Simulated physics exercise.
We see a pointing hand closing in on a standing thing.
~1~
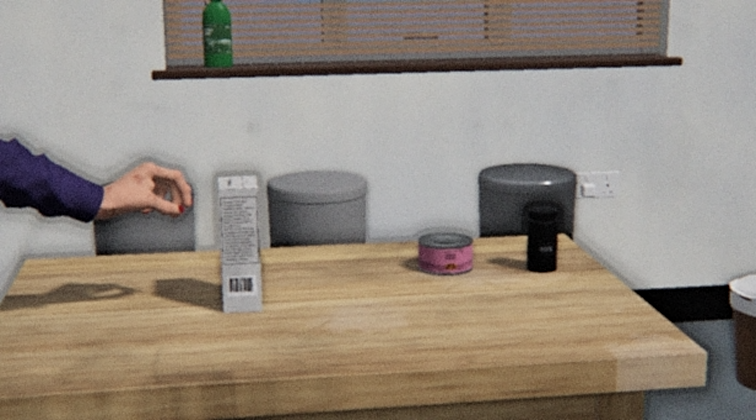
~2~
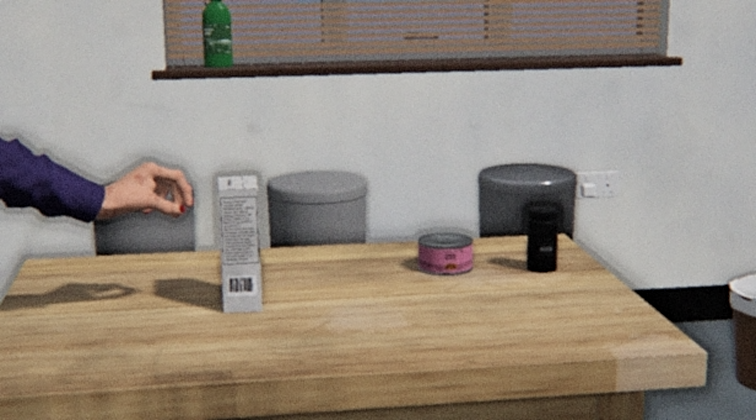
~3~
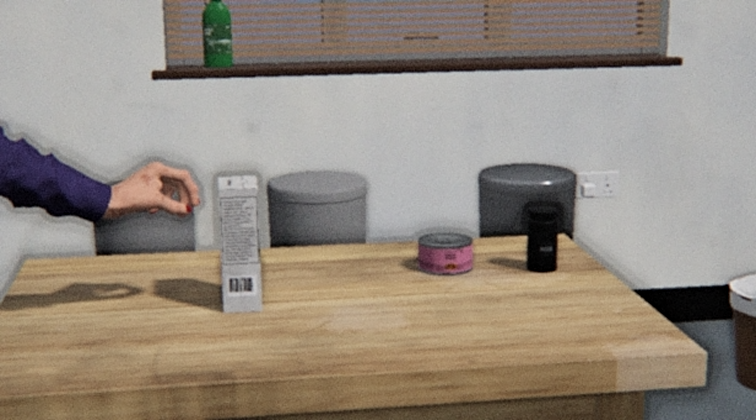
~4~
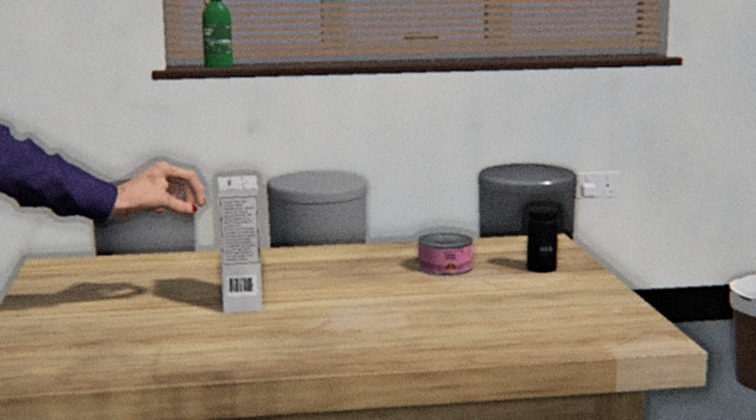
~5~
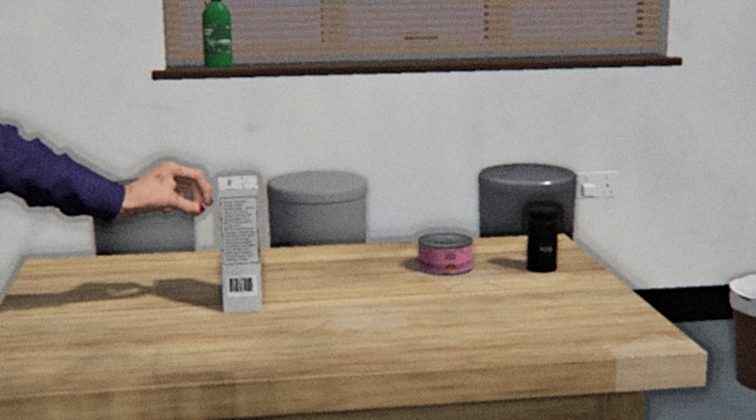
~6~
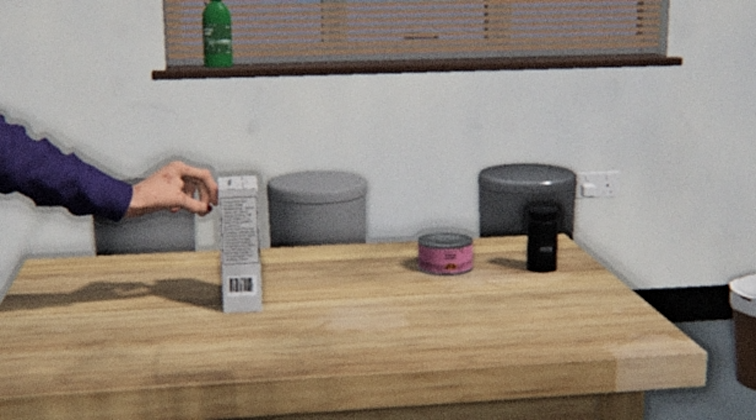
A hand in a purple sleeve moved slowly a short way right toward a standing white carton on a wooden table, while the carton, a pink can and a black container stayed still.
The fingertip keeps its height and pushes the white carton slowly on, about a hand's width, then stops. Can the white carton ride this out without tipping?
The white carton topples.
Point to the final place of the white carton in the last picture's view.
At about (334, 281).
Then, 0.70 s on from there, white carton turned 36° from how it was put near (282, 242).
Then, 0.90 s on from there, white carton on its side near (329, 278).
In the end, toppled on the table, white carton. At the end, from the last picture's camera, white carton near (334, 281).
